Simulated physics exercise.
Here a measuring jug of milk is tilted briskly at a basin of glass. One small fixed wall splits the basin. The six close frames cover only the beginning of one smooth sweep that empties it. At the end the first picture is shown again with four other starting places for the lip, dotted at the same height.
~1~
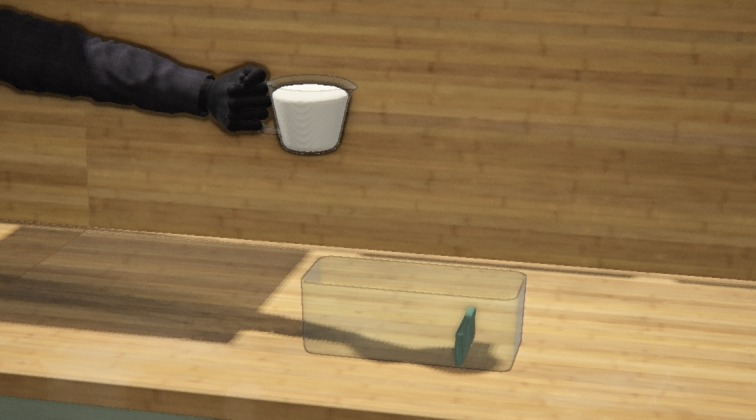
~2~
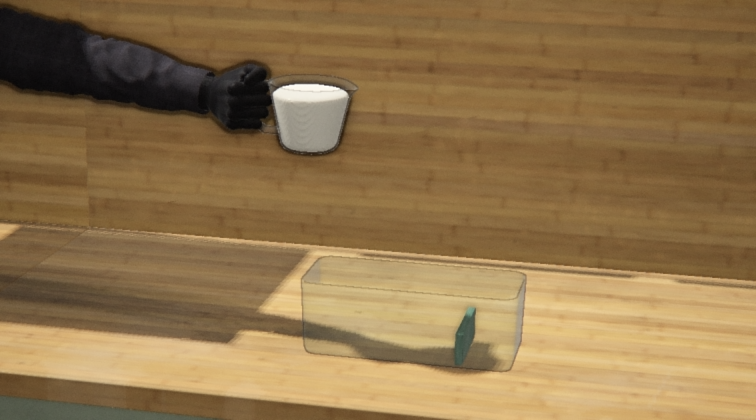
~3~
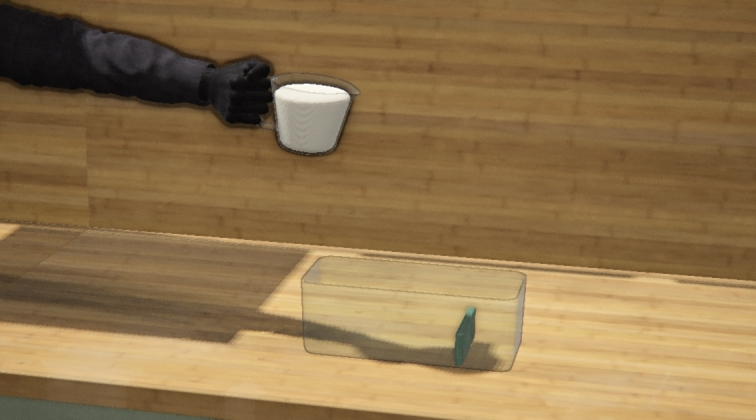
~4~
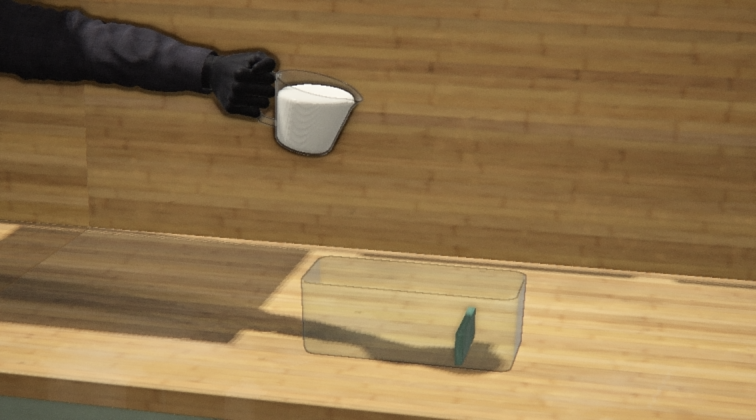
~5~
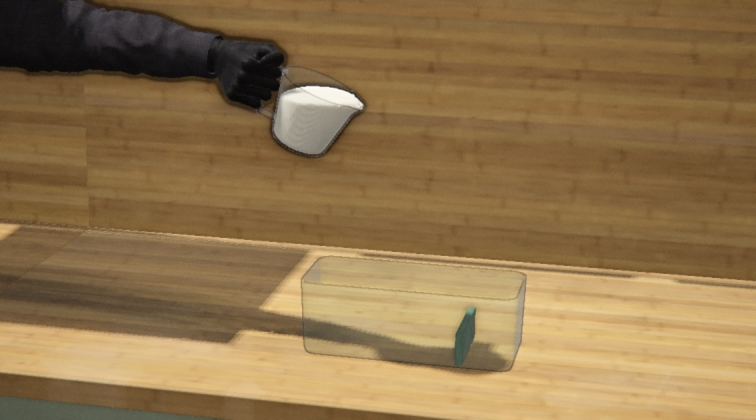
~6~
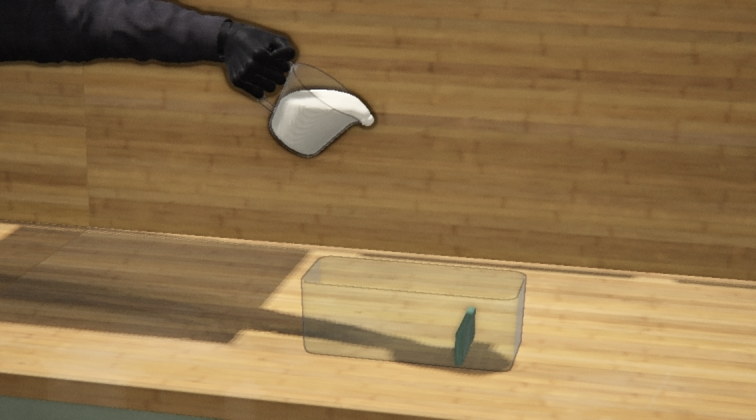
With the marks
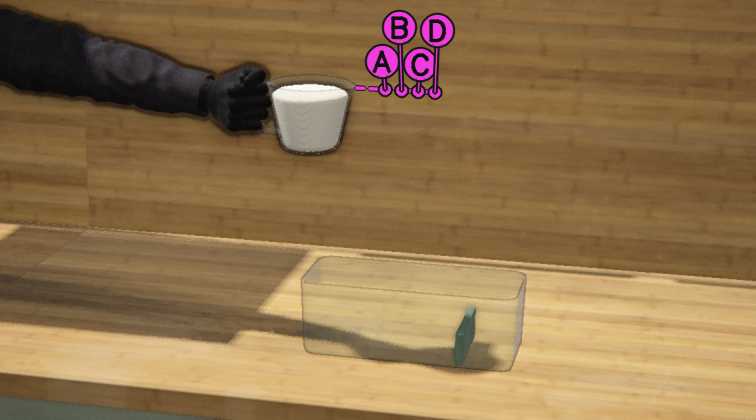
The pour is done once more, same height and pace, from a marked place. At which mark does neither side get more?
I would pick dot C.
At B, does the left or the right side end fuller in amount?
More ends on the left.
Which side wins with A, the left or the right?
The left one.
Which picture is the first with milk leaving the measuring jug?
In picture 6.
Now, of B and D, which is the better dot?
D.
In magenta, A at (385, 89); B at (401, 90); C at (418, 91); D at (435, 92).
Choosing A, about 88 % ends left of the wall and 4 % right of it; 8 % is lost outside.
Choosing B, about 80 % ends left of the wall and 14 % right of it; 7 % is lost outside.
Choosing C, about 54 % ends left of the wall and 42 % right of it; 4 % is lost outside.
Choosing D, about 28 % ends left of the wall and 67 % right of it; 5 % is lost outside.
